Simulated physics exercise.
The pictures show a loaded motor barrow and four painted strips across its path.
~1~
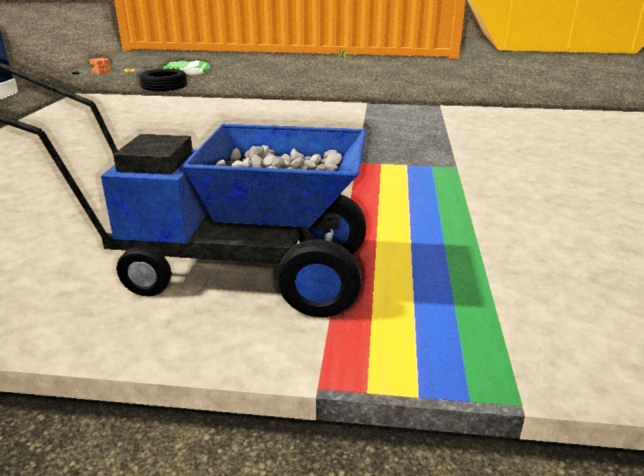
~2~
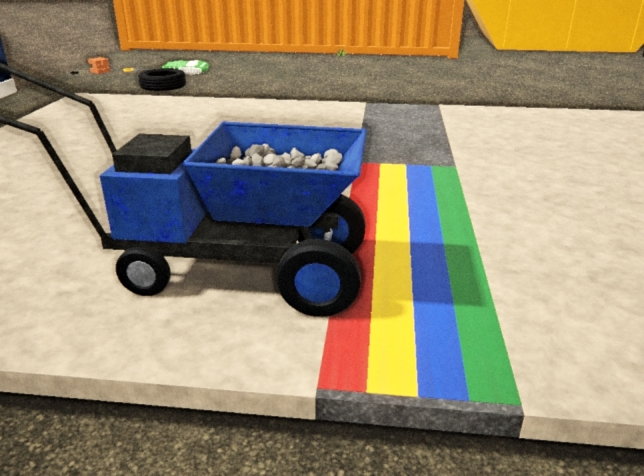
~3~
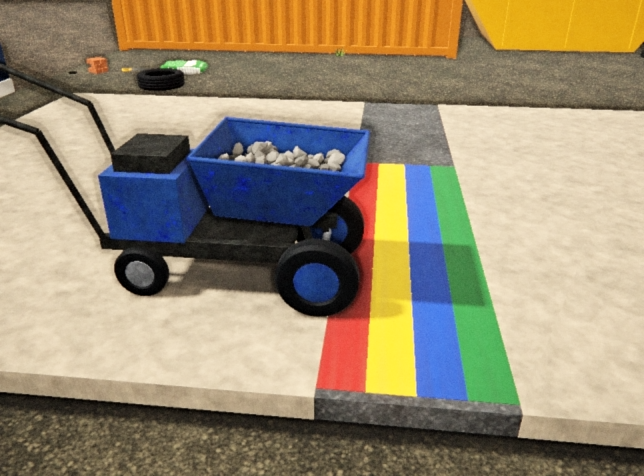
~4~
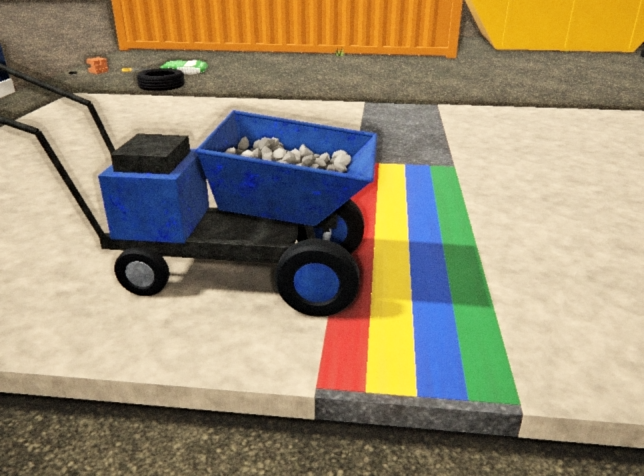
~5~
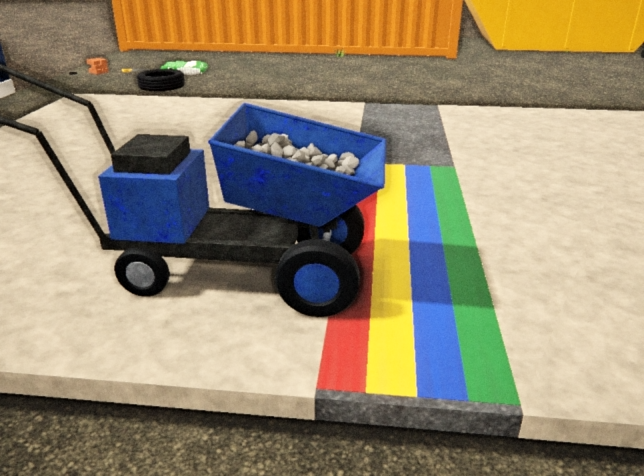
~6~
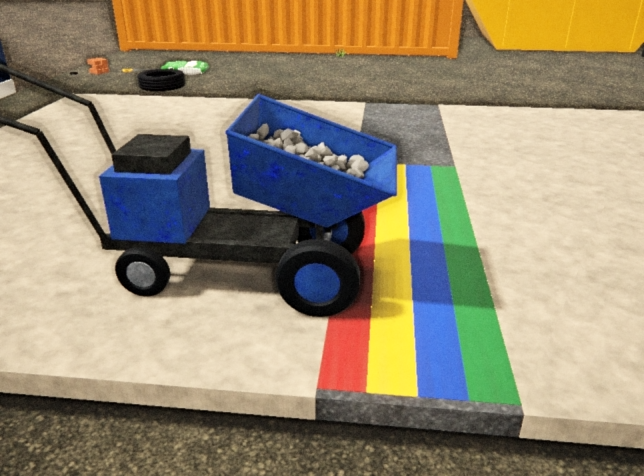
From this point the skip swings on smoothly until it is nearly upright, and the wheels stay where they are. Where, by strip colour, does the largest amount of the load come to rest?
On the green strip.
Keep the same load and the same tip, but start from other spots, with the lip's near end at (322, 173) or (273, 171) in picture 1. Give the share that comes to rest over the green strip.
Position 1 near 20 %, position 2 near 10 %.
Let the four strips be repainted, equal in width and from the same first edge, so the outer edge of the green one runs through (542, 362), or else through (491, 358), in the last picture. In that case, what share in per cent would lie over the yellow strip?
Shares in turn: 0 %; 0 %.
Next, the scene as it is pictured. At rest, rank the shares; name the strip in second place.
Second place goes to the blue strip.
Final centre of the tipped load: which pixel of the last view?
Roughly at pixel (471, 289).
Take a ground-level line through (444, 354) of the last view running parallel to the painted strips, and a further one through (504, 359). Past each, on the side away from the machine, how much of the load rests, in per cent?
The first comes to 70 %, the second to 20 %.
Just after the last frame, skip tipped steeply; every one in the skip.
A moment on, skip tipped right over; the larger part in the skip; just a few over the blue strip; about a tenth over the green strip.
Further on, skip tipped right over; roughly a quarter in the skip; about a tenth over the blue strip; roughly a third over the green strip; roughly a quarter off the paint.
When it is over, skip tipped right over; roughly a quarter in the skip; not one over the red strip; not one over the yellow strip; roughly a quarter over the blue strip; roughly a third over the green strip; roughly a quarter off the paint.
